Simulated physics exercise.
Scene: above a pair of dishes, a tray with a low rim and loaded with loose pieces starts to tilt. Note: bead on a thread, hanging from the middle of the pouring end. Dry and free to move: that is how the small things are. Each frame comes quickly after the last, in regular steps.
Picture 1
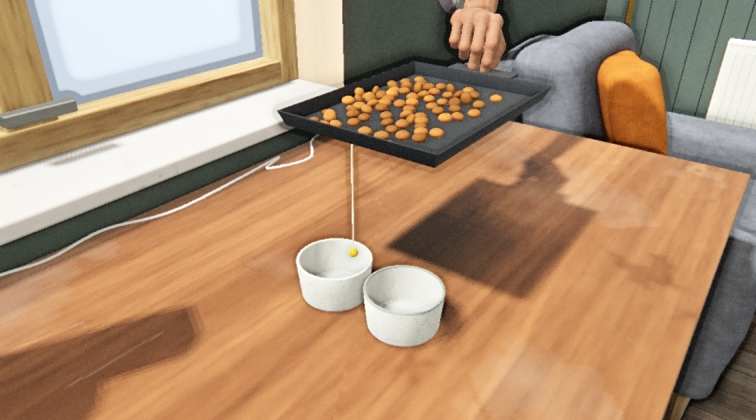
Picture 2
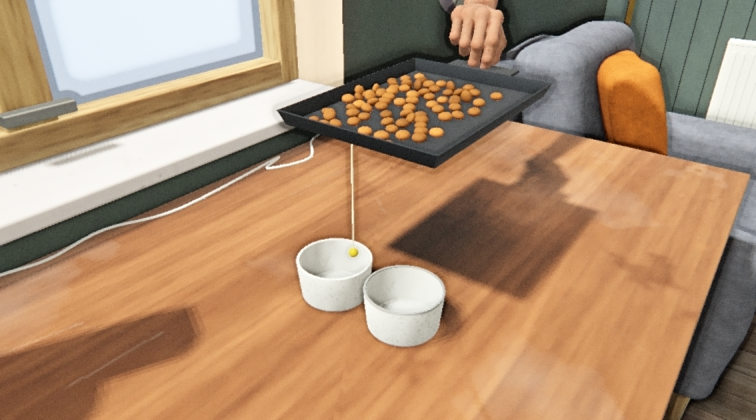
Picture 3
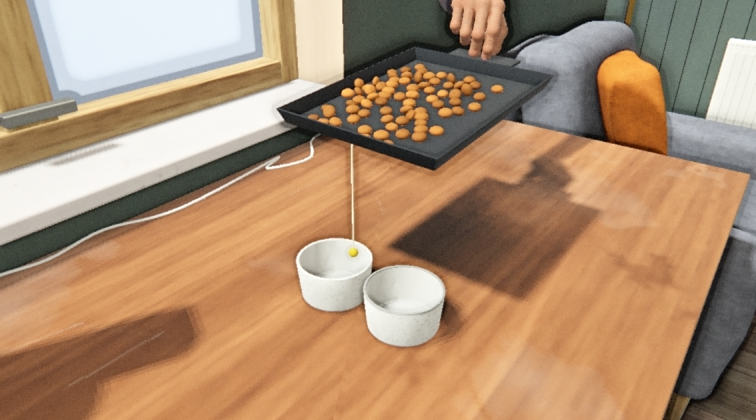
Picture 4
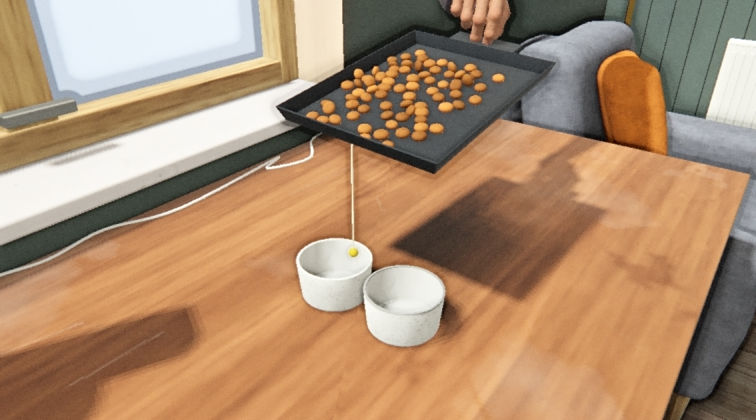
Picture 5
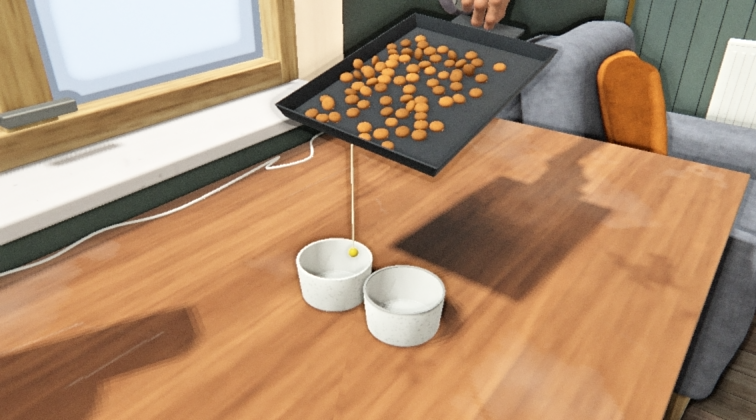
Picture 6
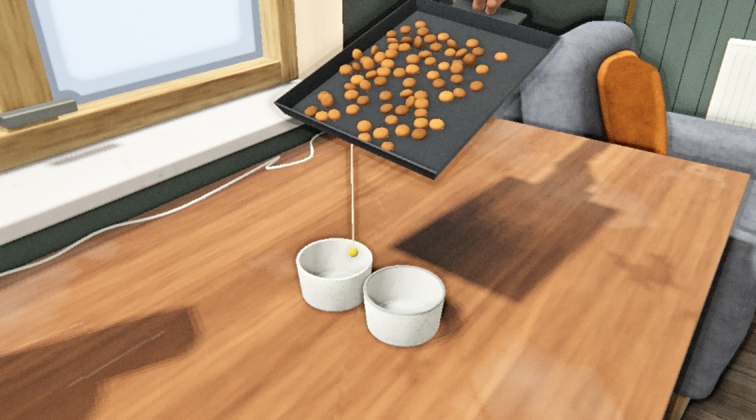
To begin with, a hand holds a dark, low-rimmed tray of small brown pieces nearly level above two white dishes on a wooden table. The hand then raises the far end, tilting the tray gradually toward its near right corner, while the pieces, dishes and hanging yellow bead show little movement.
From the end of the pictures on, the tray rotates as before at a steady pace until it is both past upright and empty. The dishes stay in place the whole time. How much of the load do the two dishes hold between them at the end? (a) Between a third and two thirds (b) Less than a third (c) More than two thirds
(a) Between a third and two thirds.
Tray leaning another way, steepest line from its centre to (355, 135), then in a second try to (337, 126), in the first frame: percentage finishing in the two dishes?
First case around 10 per cent, second case 10 per cent.
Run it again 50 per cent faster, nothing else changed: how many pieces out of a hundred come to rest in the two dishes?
Close to 30 in a hundred.
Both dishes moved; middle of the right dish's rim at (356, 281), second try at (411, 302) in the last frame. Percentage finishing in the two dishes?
First placement: Some 20 %; second placement: Some 70 %.
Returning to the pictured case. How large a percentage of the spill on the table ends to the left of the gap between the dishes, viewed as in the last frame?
About 40 %.
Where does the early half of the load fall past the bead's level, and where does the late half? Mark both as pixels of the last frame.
Starting near (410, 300), moving on to near (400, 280).
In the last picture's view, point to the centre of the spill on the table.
Approximate centre, last frame: (398, 376).
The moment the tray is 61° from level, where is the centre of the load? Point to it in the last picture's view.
I'd put the middle close to (398, 145).
Just after the last frame, tray tipped steeply; almost all on the tray; about a tenth in the air.
A moment on, tray tipped right over; about a tenth on the tray; roughly a third in the right dish; roughly half outside both; roughly a quarter in the air.
Further on, tray tipped past a quarter turn; roughly half in the right dish; roughly half outside both.
When it is over, tray tipped past a quarter turn; roughly half in the right dish; not one in the left dish; roughly half outside both.
